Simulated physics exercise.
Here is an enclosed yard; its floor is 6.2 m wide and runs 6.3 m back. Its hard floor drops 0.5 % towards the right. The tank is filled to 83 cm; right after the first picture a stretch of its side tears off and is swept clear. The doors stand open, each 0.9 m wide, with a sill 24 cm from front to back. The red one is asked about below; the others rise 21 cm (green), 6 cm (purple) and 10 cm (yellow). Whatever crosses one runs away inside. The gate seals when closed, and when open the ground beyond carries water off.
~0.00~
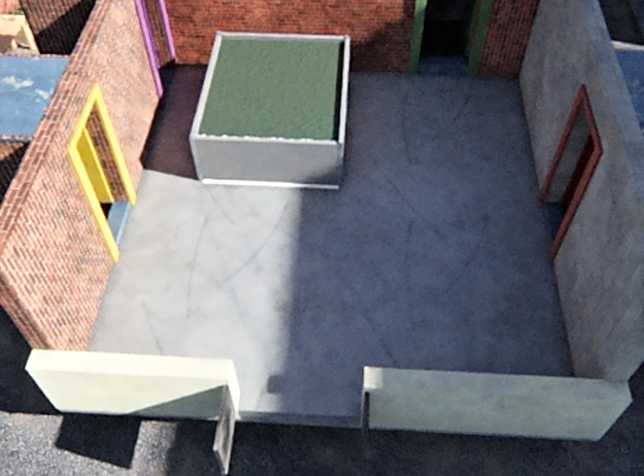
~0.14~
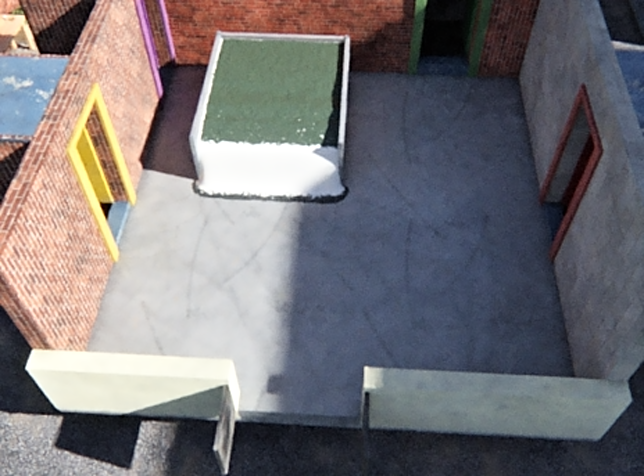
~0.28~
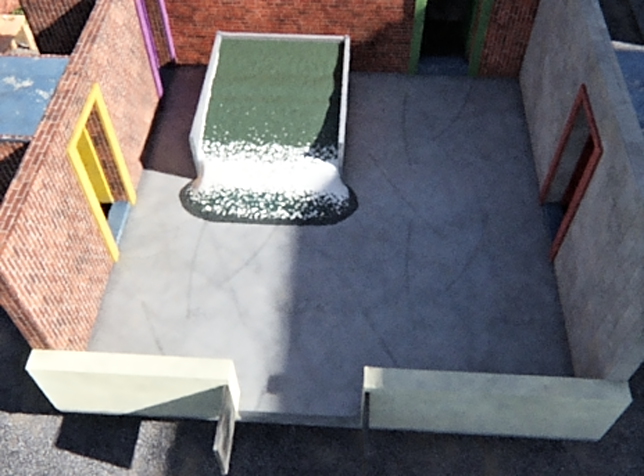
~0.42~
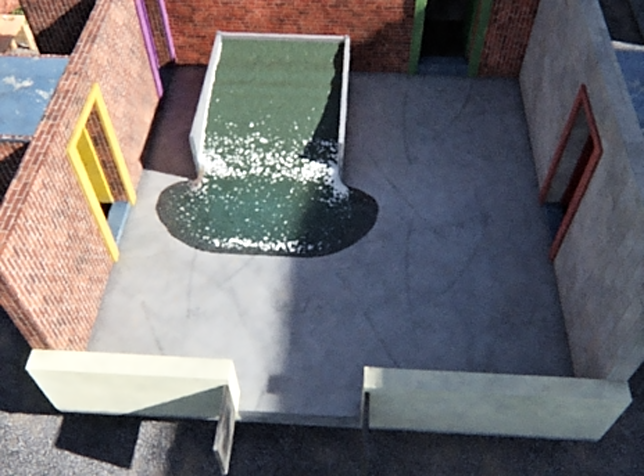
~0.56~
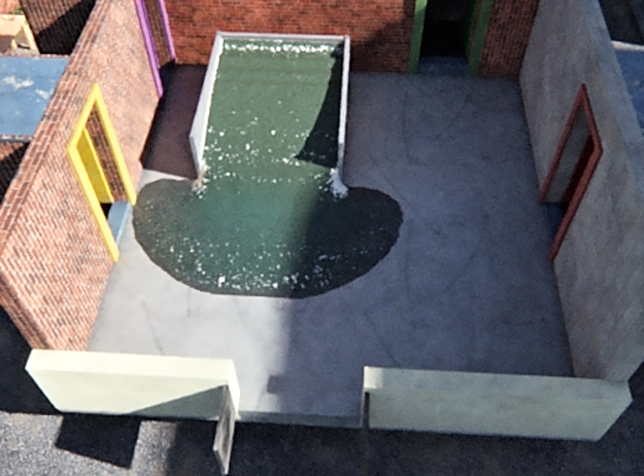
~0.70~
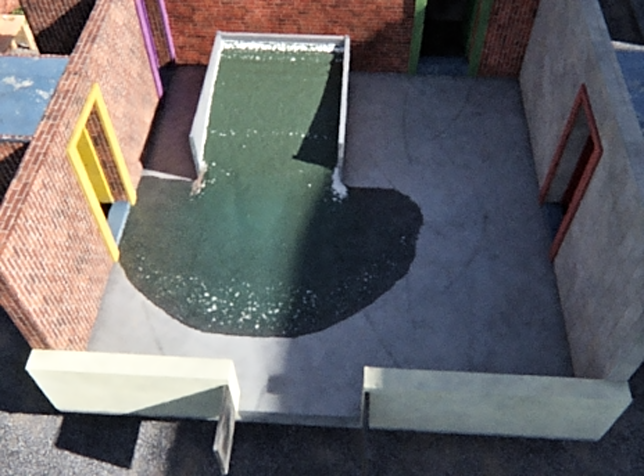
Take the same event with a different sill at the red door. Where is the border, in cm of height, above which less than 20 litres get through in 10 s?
Close to 7 cm is just enough.
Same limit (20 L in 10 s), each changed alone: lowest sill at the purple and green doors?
About 8.5 cm at purple and 11.0 cm at green.
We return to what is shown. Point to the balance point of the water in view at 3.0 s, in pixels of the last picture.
Around (272, 249).
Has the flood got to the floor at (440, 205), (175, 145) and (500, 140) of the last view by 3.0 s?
In turn: Still dry, not reached, still dry.
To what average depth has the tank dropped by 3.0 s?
About 20 cm.
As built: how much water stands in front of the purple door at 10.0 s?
About 8.5 cm.
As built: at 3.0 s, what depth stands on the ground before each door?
Depths in cm: Green 0, red 1, purple 0, yellow 9.
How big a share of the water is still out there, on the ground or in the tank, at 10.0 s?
Some 66 per cent remains.
After 1.4 s water covers 50 % of the floor, deepest (44 cm) near (77, 382); it has not reached the red door.
After 3.0 s water covers 55 % of the floor, deepest (36 cm) near (576, 410); it has not reached the red door.
After 10.0 s water covers 100 % of the floor, deepest (16 cm) near (283, 74); 9 cm at the red door, 5 litres in over its 9 cm sill.
At the red door as built, the water arrived by 3.4 s and peaked near 11 cm at 8.2 s.
With a sill of 6 cm, 28 litres would have come in within the 10 s; with 8 cm, 11 litres. So under 20 litres takes about 7 cm.
